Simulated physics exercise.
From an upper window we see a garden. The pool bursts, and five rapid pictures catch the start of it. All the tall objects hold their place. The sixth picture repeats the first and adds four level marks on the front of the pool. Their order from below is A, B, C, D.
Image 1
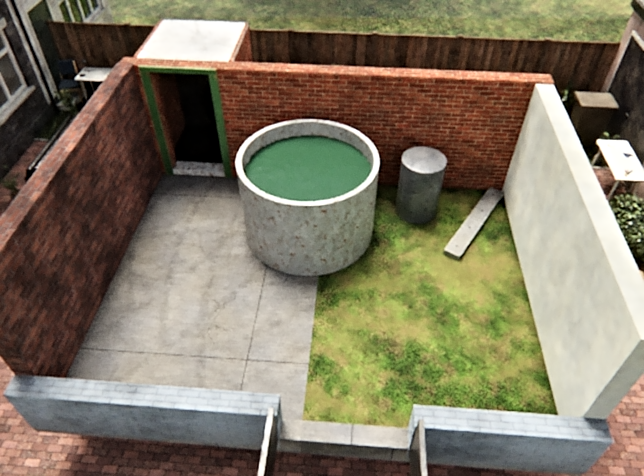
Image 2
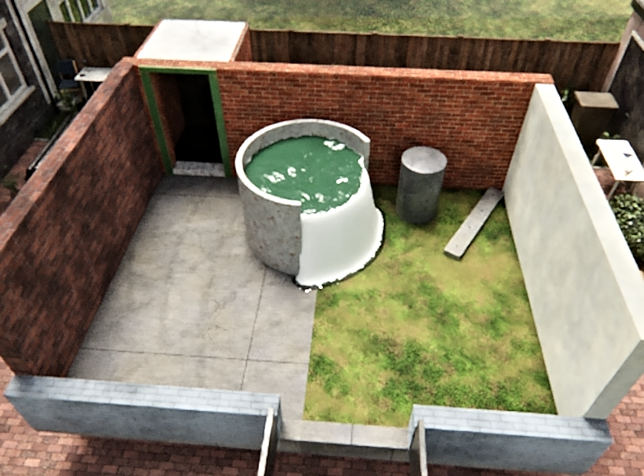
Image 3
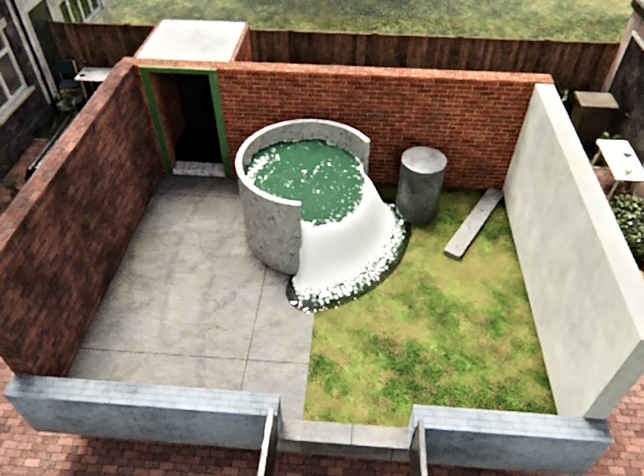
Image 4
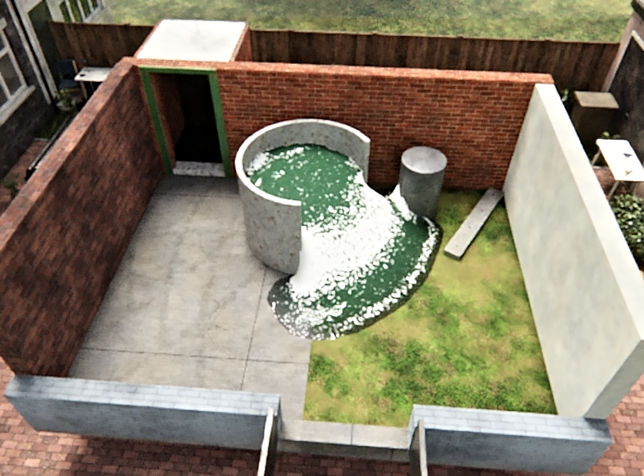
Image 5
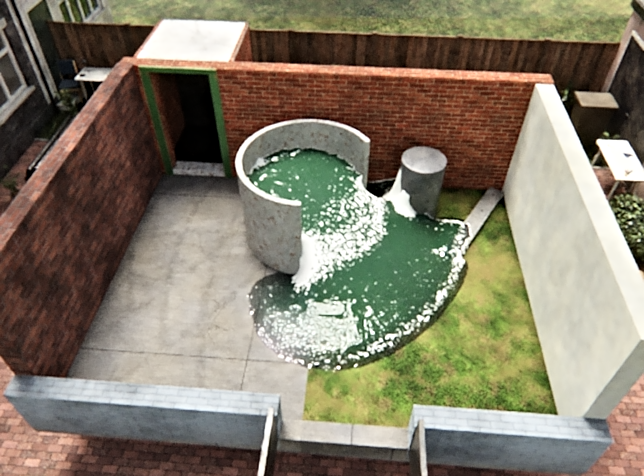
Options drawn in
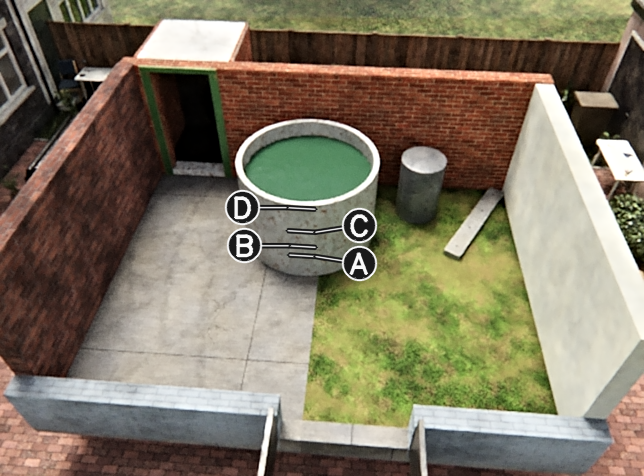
Green water burst through the front right side of a round stone pool in a walled garden, foamed white onto the grass, then spread around the short pillar and across part of the paving.
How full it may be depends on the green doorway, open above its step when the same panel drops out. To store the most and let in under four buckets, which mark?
C will do.
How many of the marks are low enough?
Three.
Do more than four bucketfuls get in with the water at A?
No.
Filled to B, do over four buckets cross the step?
No.
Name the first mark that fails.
D it is.
On the marked copy, A at (302, 255); B at (302, 246); C at (301, 231); D at (300, 208); from the bottom up A, B, C, D.
With A, nothing gets over.
With B, nothing gets over.
With C, a bucket or two gets in.
With D, about 11 bucketfuls get in.
